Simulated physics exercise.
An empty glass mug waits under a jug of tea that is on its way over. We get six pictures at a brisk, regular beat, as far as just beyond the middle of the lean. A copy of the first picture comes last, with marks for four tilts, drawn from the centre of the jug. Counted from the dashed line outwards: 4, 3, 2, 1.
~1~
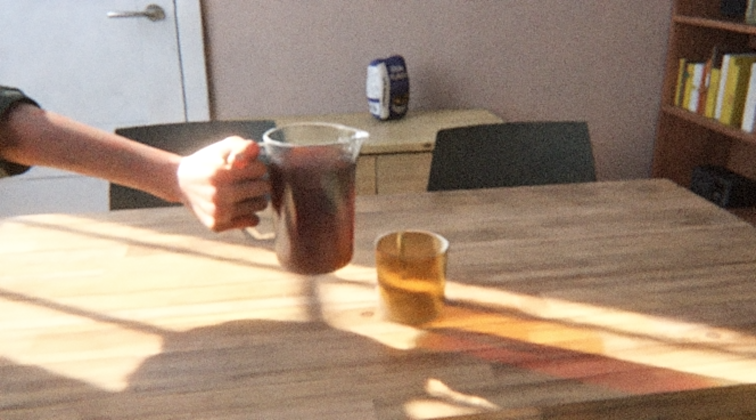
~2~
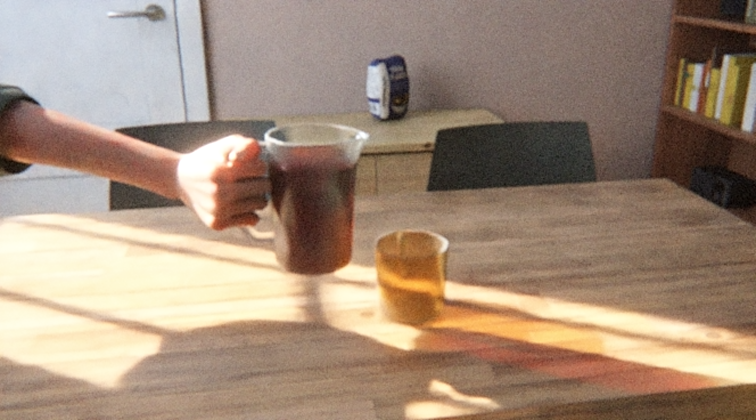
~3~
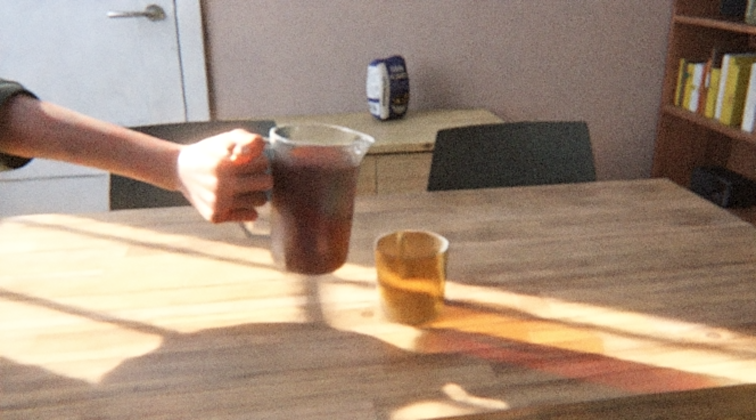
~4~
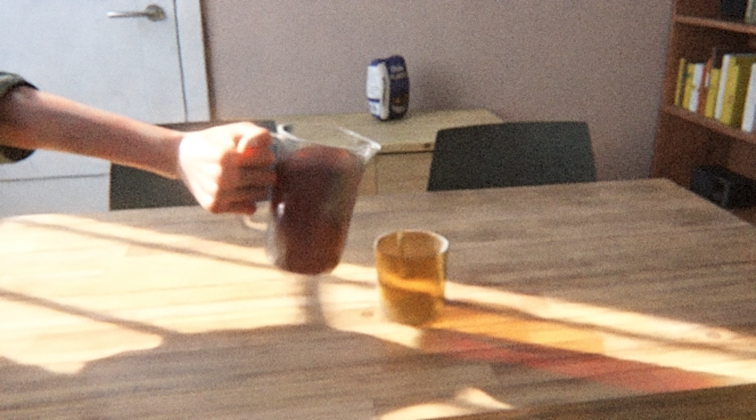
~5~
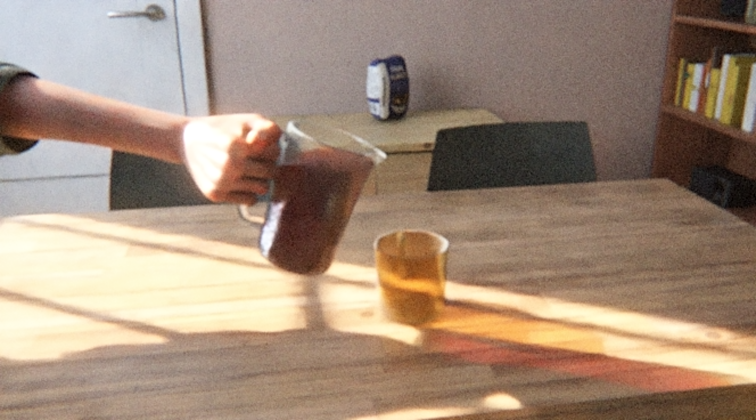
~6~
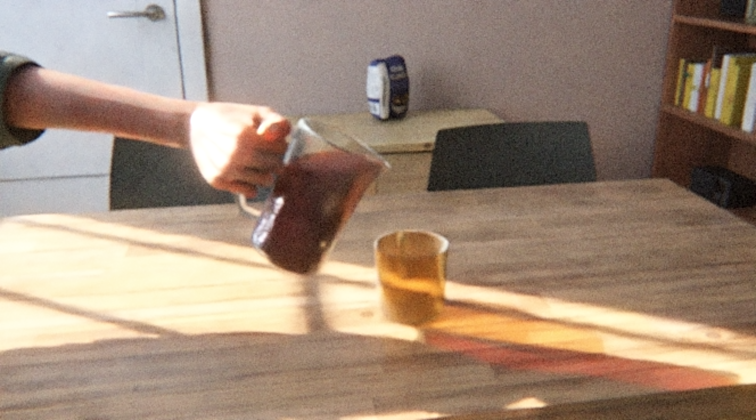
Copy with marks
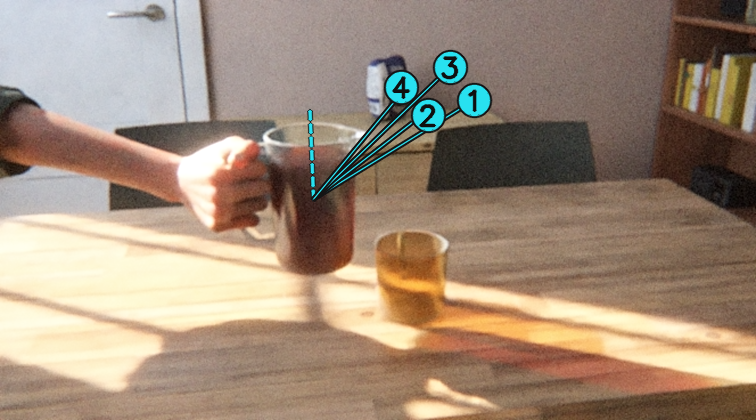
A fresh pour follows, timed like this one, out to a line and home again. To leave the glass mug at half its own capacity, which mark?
I would pick tilt 1.
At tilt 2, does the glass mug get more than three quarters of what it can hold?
No.
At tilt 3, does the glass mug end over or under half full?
Under half.
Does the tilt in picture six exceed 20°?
Yes.
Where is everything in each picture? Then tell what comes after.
Upright, lip at (366, 135); rim of the glass mug round (412, 243); nothing has left yet.
Upright, lip at (368, 136); nothing has left yet.
Tipped about 6°, lip at (372, 140); nothing has left yet.
Tipped about 12°, lip at (378, 146); nothing has left yet.
Tipped about 20°, lip at (385, 155); nothing has left yet.
Tipped about 28°, lip at (390, 166); nothing has left yet.
On the marked copy, 1 at (459, 109); 2 at (411, 122); 3 at (438, 78); 4 at (393, 103).
If 1 is chosen, the glass mug ends with about 51 % of what it can hold.
If 2 is chosen, the glass mug ends with about 38 % of what it can hold.
If 3 is chosen, the glass mug ends with about 26 % of what it can hold.
If 4 is chosen, the glass mug ends with about 16 % of what it can hold.
